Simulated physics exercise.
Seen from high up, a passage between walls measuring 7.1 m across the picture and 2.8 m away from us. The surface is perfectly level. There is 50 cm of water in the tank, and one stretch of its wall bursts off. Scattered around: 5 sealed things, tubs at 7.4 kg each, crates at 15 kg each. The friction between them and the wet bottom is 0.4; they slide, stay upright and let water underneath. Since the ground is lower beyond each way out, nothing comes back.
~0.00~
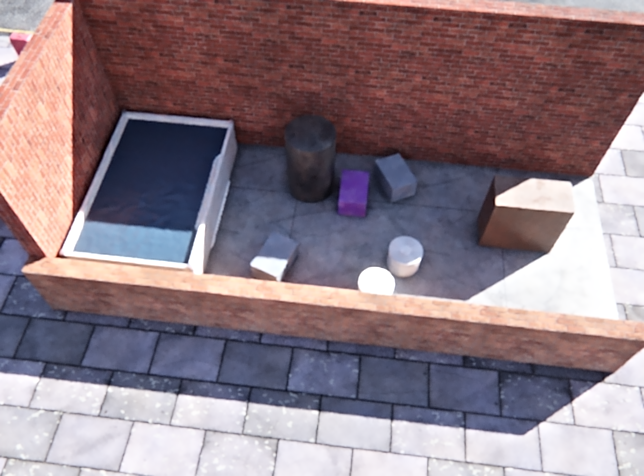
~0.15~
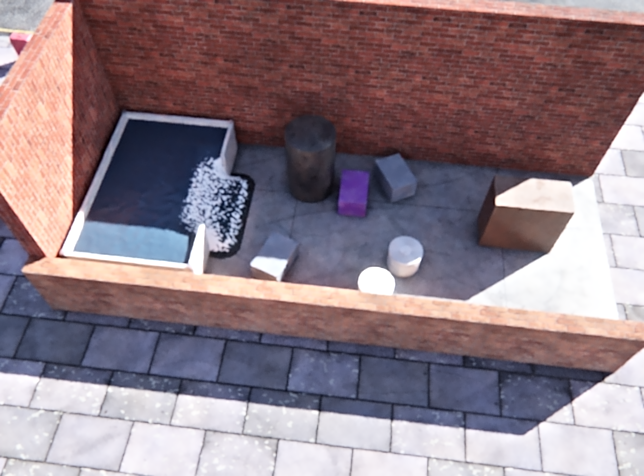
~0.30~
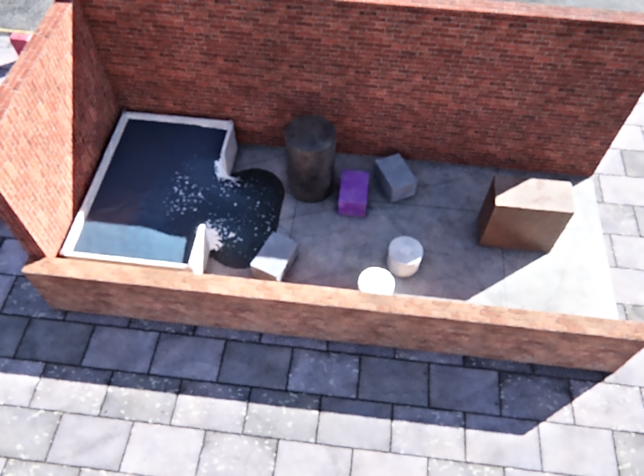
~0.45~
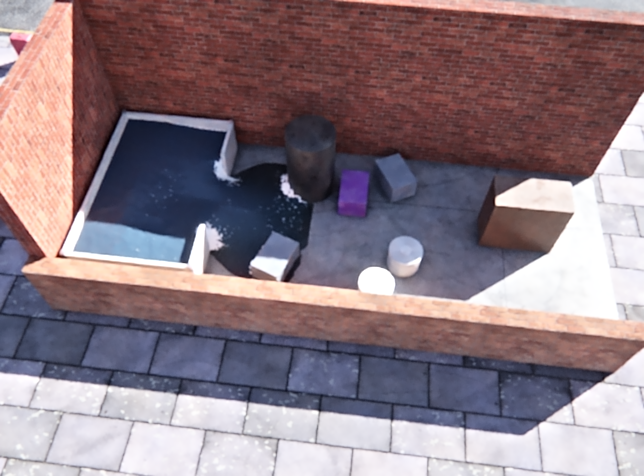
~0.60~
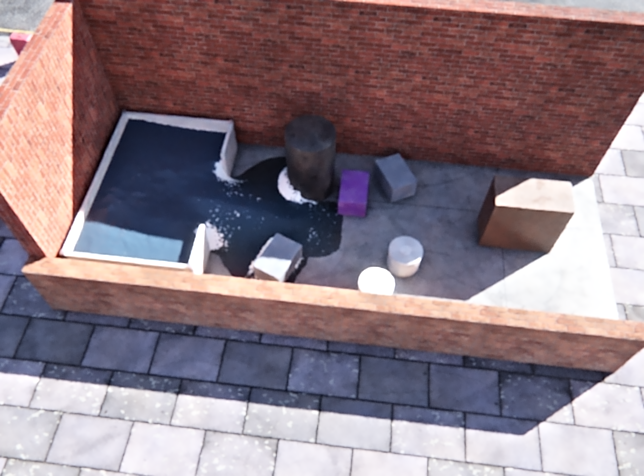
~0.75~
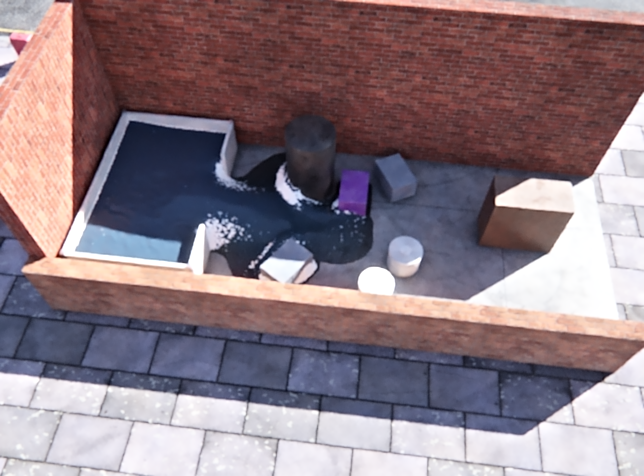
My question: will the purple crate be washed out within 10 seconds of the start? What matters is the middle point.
Still in at that point.
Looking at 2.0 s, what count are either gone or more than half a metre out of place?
At that time I count 3.
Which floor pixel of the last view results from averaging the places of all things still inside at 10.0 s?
The centre sits near (489, 201).
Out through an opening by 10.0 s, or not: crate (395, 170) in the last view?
Result: Held back.
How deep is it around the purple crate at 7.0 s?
Depth: About 5 cm.
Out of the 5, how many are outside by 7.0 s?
Count at that moment: 3.
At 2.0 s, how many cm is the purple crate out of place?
Roughly 50 cm by then.
After 2.0 s the purple crate is near (388, 176), 0.5 m from its start, aground; 0 of 5 are out; 1 afloat.
After 4.5 s the purple crate is near (445, 190), 1.3 m from its start, afloat; 3 of 5 are out; 1 afloat.
After 7.0 s the purple crate is near (416, 175), 0.9 m from its start, aground; 3 of 5 are out; 0 afloat.
After 10.0 s the purple crate is near (411, 178), 0.9 m from its start, aground; 3 of 5 are out; 0 afloat.
